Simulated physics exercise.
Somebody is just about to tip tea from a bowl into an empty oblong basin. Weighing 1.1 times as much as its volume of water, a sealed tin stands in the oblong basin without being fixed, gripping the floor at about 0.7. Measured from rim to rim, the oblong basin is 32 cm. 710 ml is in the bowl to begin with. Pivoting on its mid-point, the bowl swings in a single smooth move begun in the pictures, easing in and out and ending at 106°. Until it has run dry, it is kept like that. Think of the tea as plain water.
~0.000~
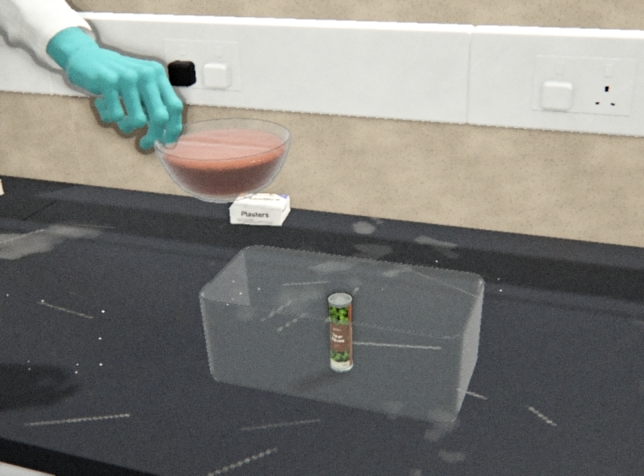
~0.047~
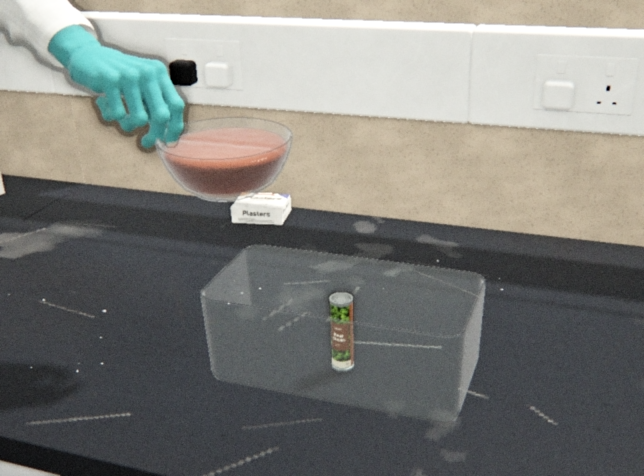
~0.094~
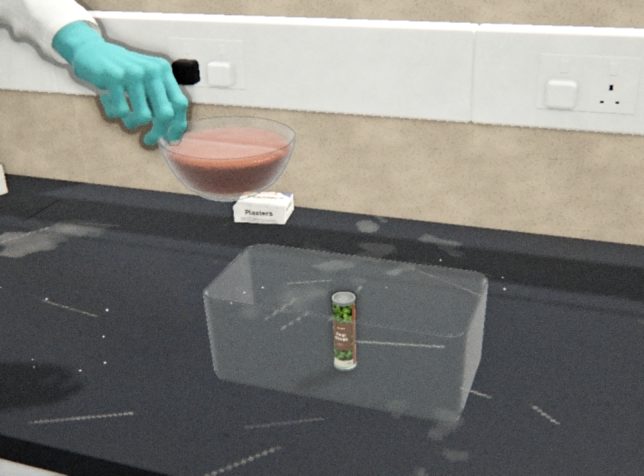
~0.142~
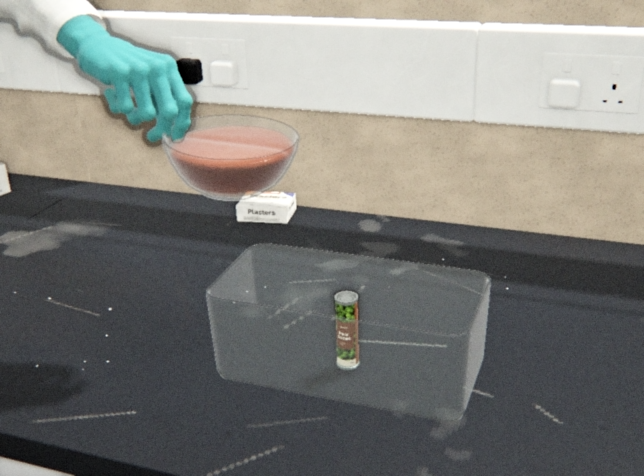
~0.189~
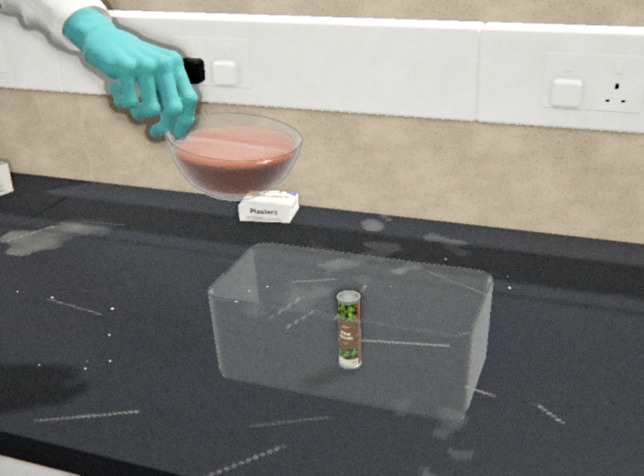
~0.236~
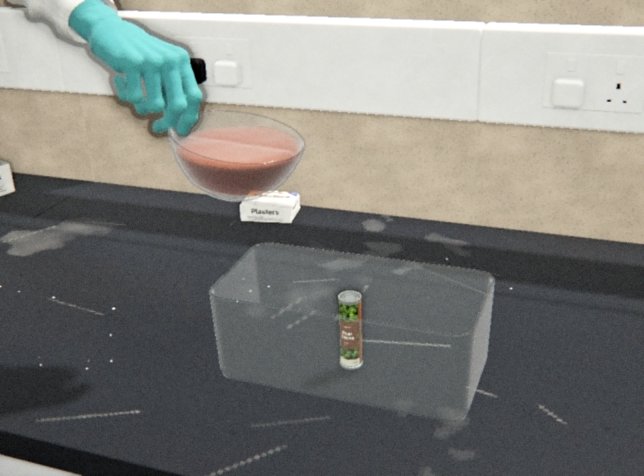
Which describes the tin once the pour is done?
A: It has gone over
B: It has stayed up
Option B: It has stayed up.
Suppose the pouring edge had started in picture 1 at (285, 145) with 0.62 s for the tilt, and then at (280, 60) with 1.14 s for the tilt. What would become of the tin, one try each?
The tin overturns the first time and stays vertical the second time.
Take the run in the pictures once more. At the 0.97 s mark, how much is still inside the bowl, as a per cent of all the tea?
Around 0 percent of it.
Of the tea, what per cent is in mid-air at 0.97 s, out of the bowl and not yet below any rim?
In-air share: About 5 %.
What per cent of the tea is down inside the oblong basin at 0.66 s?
At that time the basin holds about 26 per cent of the liquid.
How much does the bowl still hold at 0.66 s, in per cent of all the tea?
Near 34 in a hundred.
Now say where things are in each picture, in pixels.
In the first picture, tilt 0°; pouring edge (285, 145); surface from (171, 140) to (284, 150); the oblong basin's rim runs from (223, 271) to (474, 307); the tin's top is at (340, 302).
In the second picture, tilt 0°; pouring edge (287, 144); surface from (172, 139) to (286, 150).
In the third picture, tilt 2°; pouring edge (290, 145); surface from (175, 138) to (288, 150).
In the fourth picture, tilt 4°; pouring edge (294, 147); surface from (179, 136) to (292, 150).
In the fifth picture, tilt 7°; pouring edge (297, 150); surface from (183, 135) to (296, 150).
In the sixth picture, tilt 11°; pouring edge (299, 155); surface from (185, 136) to (299, 151).
Then, 0.66 s in, the tilt is 66° and 35 per cent is still to pour; the tin stands where it began.
Then, 0.97 s in, the tilt is 100° and 0 per cent is still to pour; the tin stands where it began.
Then, 1.29 s in, the tilt is 106° and 0 per cent is still to pour; the tin stands where it began.
Then, 1.64 s in, the tilt is 106° and 0 per cent is still to pour; the tin stands where it began.
Finally, the tin stands where it began.
